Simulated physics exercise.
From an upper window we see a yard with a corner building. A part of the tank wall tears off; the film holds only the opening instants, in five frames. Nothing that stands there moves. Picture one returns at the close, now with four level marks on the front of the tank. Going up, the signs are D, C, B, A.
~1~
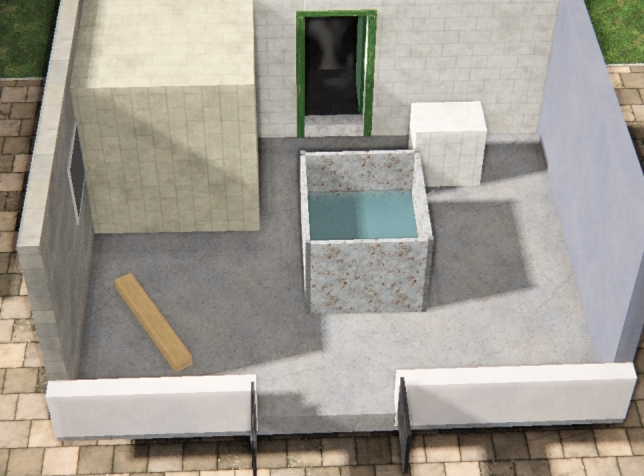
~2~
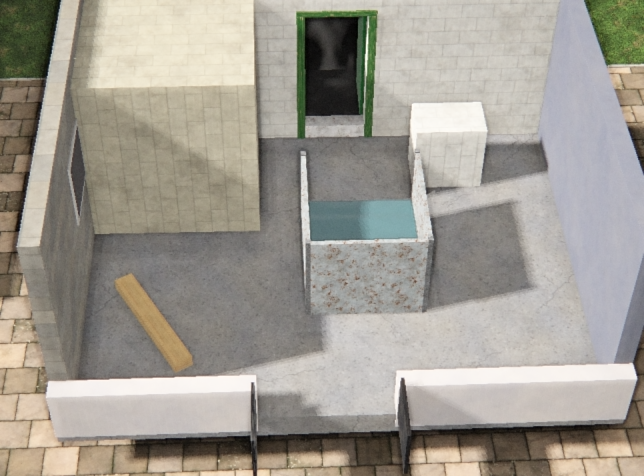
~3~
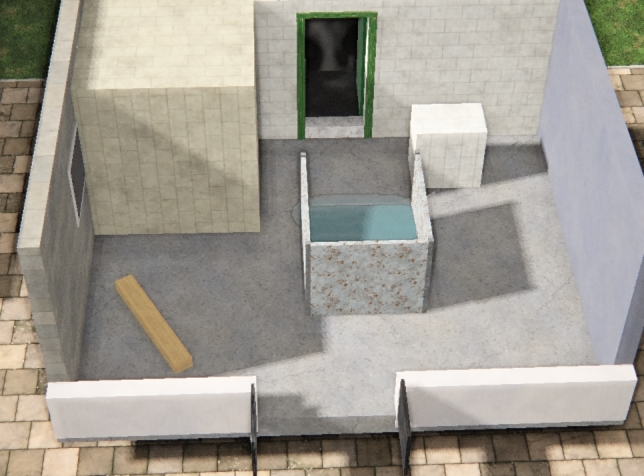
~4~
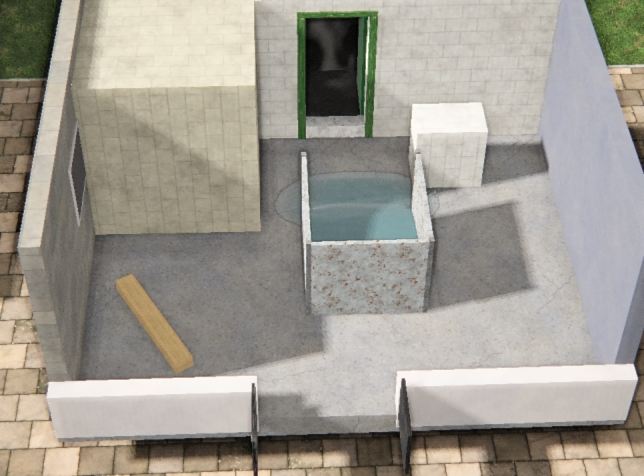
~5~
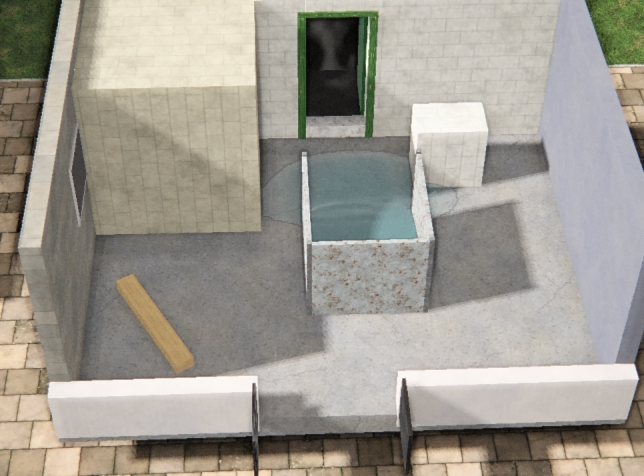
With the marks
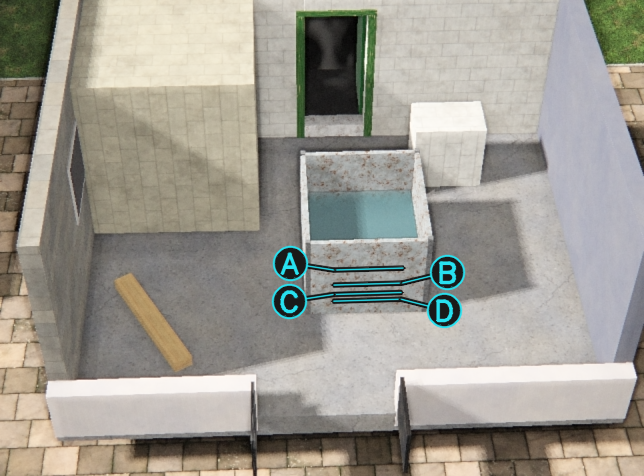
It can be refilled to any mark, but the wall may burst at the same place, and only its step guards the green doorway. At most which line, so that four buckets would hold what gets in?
The answer is level C.
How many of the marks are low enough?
Two of the four.
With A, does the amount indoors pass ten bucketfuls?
Yes.
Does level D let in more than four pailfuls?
No, not at all.
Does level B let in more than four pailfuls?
Yes, that goes wrong.
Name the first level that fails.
Here it is level B.
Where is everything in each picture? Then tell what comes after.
Water in the tank at rest, its middle at (363, 231); foot of the green doorway at (334, 136); open gate at (327, 370).
Water covers 2 % of the ground, its front hidden from here.
Water covers 4 % of the ground, its front hidden from here.
Water covers 8 % of the ground, its front hidden from here.
Water covers 13 % of the ground and shows as far out as (268, 196).
On the marked copy, A at (368, 269); B at (367, 284); C at (367, 293); D at (367, 300); from the bottom up D, C, B, A.
For level A, dozens of bucketfuls pour in.
For level B, about 8 bucketfuls get in.
For level C, a splash gets over, under a bucket.
For level D, nothing gets over.
